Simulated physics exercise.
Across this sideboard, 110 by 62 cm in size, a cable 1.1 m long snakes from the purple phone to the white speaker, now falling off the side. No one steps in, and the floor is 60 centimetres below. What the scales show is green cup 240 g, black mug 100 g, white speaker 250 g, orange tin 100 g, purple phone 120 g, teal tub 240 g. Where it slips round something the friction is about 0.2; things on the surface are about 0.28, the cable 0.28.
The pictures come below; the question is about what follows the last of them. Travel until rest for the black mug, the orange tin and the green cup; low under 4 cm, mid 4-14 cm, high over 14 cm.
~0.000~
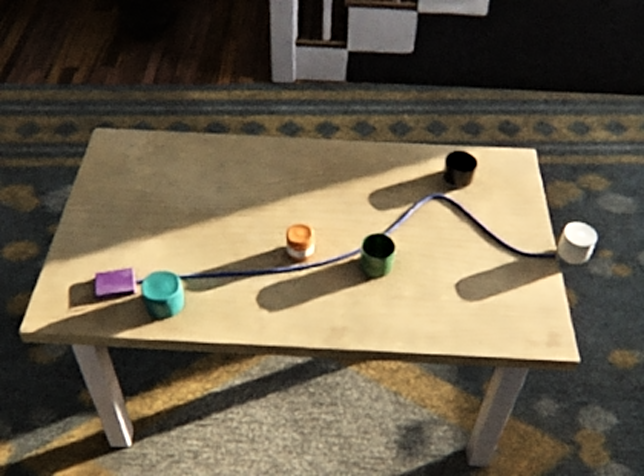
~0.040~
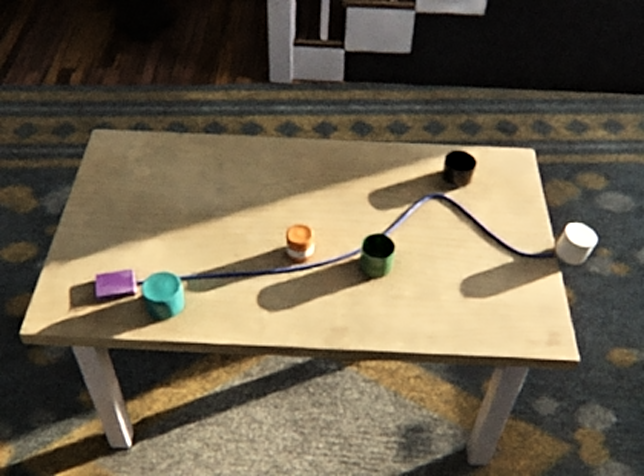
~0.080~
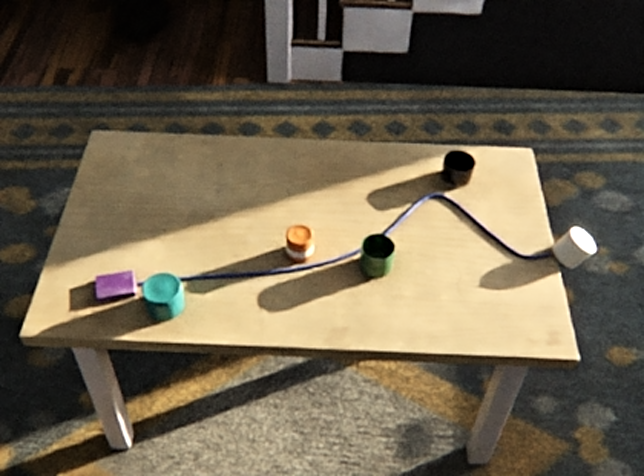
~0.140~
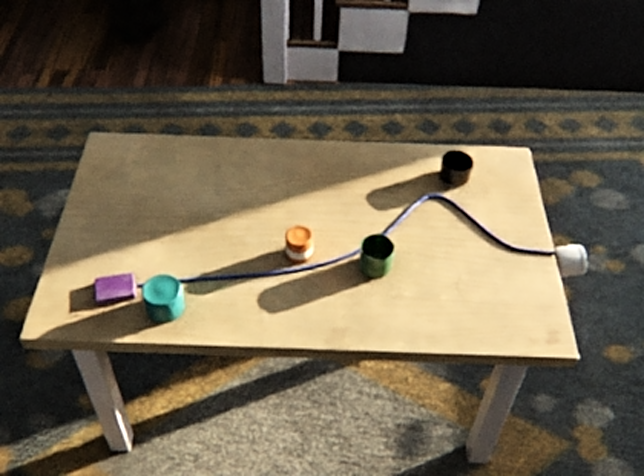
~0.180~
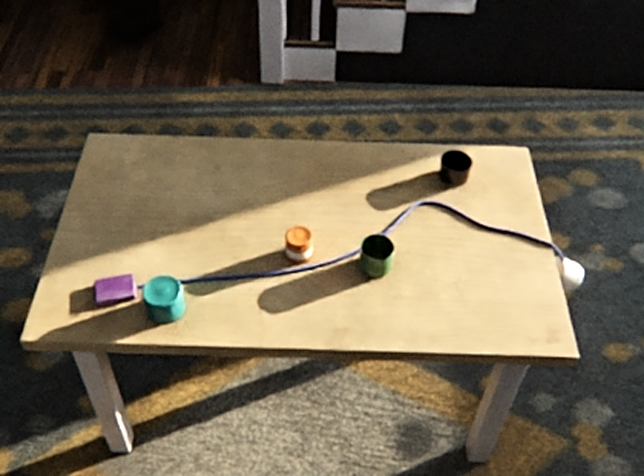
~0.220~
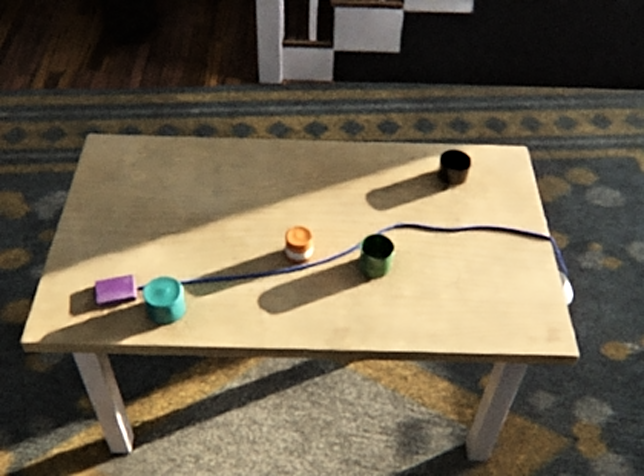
Black mug: Low, orange tin: High, green cup: Low.
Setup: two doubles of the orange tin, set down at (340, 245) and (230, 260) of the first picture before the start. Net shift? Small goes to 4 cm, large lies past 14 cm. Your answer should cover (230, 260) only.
Big.
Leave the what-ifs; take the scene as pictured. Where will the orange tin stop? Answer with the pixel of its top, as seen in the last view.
Around (419, 186).
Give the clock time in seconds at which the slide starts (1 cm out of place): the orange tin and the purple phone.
Approx. times - orange tin: 0.50 s, purple phone: 0.28 s.
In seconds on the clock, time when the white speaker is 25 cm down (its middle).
That comes at 0.34 seconds.
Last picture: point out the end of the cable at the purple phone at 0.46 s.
Roughly (249, 254).
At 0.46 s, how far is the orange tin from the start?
Orange tin: Roughly 0 cm.
At 0.5 s, the cable's tail end at (249, 254); green cup 1 cm off its start, purple phone 25 cm off its start, white speaker over the edge.
At 0.7 s, the cable's tail end at (361, 240); orange tin 18 cm off its start, green cup 1 cm off its start, purple phone 50 cm off its start.
At 1.0 s, the cable's tail end at (401, 239); orange tin 31 cm off its start at (417, 186), green cup 2 cm off its start at (383, 252), purple phone 58 cm off its start at (384, 239).
At 1.2 s, the cable's tail end at (402, 239); orange tin 31 cm off its start, green cup 2 cm off its start, purple phone 58 cm off its start.
At 2.4 s, the cable's tail end at (402, 239); orange tin 31 cm off its start at (419, 186), green cup 2 cm off its start at (383, 252), black mug 0 cm off its start at (456, 160), purple phone 58 cm off its start at (385, 239).
